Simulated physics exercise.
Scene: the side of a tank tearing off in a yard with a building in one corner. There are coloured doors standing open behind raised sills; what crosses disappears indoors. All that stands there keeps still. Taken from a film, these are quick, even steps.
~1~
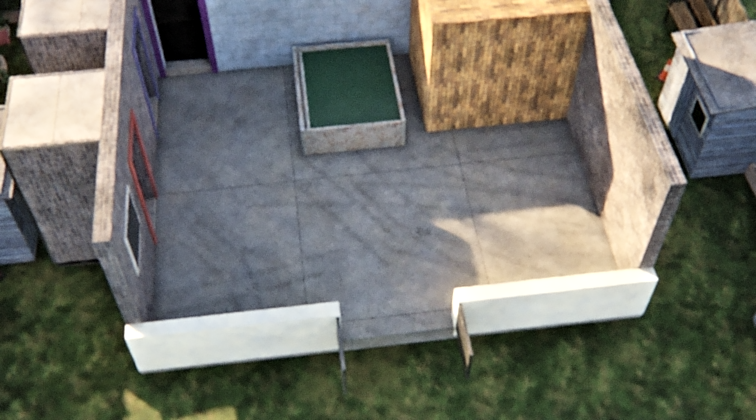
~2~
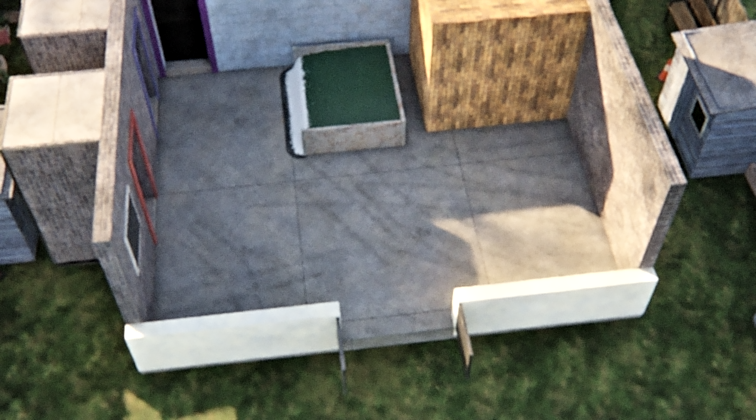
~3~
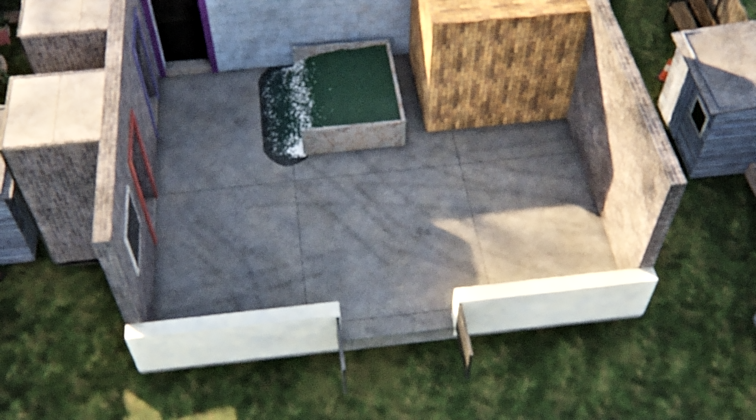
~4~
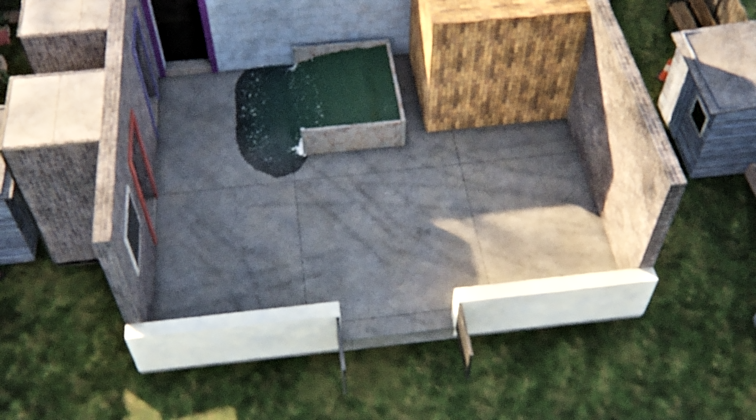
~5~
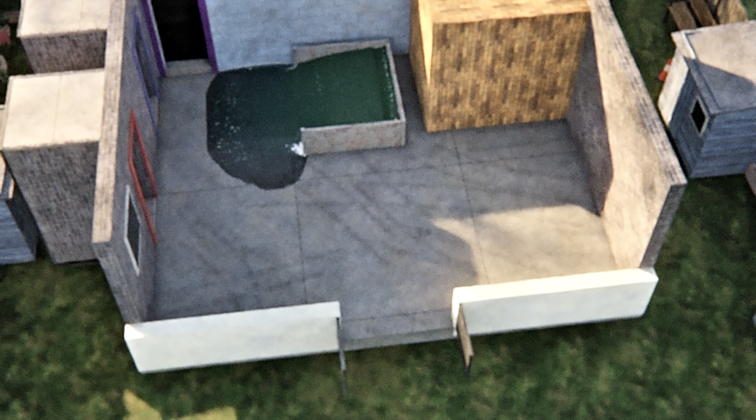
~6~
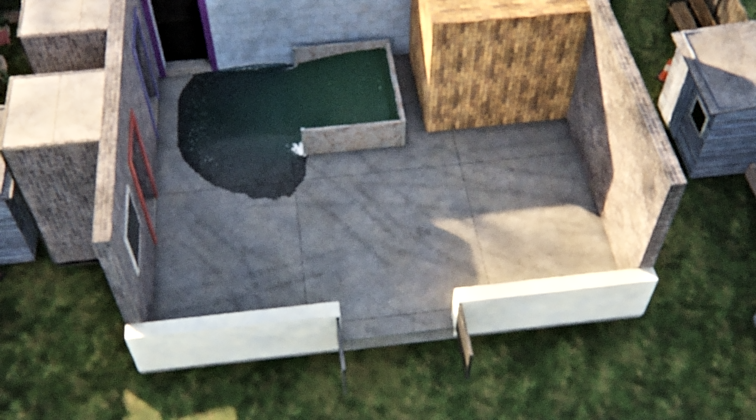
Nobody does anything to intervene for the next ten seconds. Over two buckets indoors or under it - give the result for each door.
As I see it, I predict the purple door will overshoot two buckets. I predict the blue door will overshoot two buckets. I predict the red door will overshoot two buckets.
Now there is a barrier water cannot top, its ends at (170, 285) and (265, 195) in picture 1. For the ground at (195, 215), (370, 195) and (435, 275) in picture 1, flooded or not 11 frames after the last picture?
Submerged, untouched, untouched.
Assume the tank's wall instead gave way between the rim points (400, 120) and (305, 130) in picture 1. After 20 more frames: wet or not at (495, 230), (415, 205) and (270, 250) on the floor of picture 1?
Point by point: Soaked; soaked; soaked.
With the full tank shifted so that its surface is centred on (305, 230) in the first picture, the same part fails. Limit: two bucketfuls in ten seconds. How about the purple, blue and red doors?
So here's how it goes: Purple comes up short, blue comes up short, and red clears the threshold.
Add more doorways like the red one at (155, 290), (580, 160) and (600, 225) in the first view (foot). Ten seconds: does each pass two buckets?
Above; below; below.
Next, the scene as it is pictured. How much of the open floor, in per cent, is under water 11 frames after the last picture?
Roughly 30 per cent.
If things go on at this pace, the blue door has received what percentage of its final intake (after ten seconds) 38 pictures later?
Roughly 100 percent.
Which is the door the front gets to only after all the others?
My pick is the red one.
A moment on, water covers 25 % of the floor; the purple door wet at the sill, nothing in, the blue door over two buckets in, the red door not reached.
Next, water covers 30 % of the floor; the purple door under two buckets in, the blue door far over two buckets in, the red door under two buckets in.
Then, water covers 35 % of the floor; the purple door over two buckets in, the blue door far over two buckets in, the red door over two buckets in.
Later, water covers 60 % of the floor; the purple door over two buckets in, the blue door far over two buckets in, the red door over two buckets in.
In the end, water covers 85 % of the floor; the purple door over two buckets in, the blue door far over two buckets in, the red door over two buckets in.
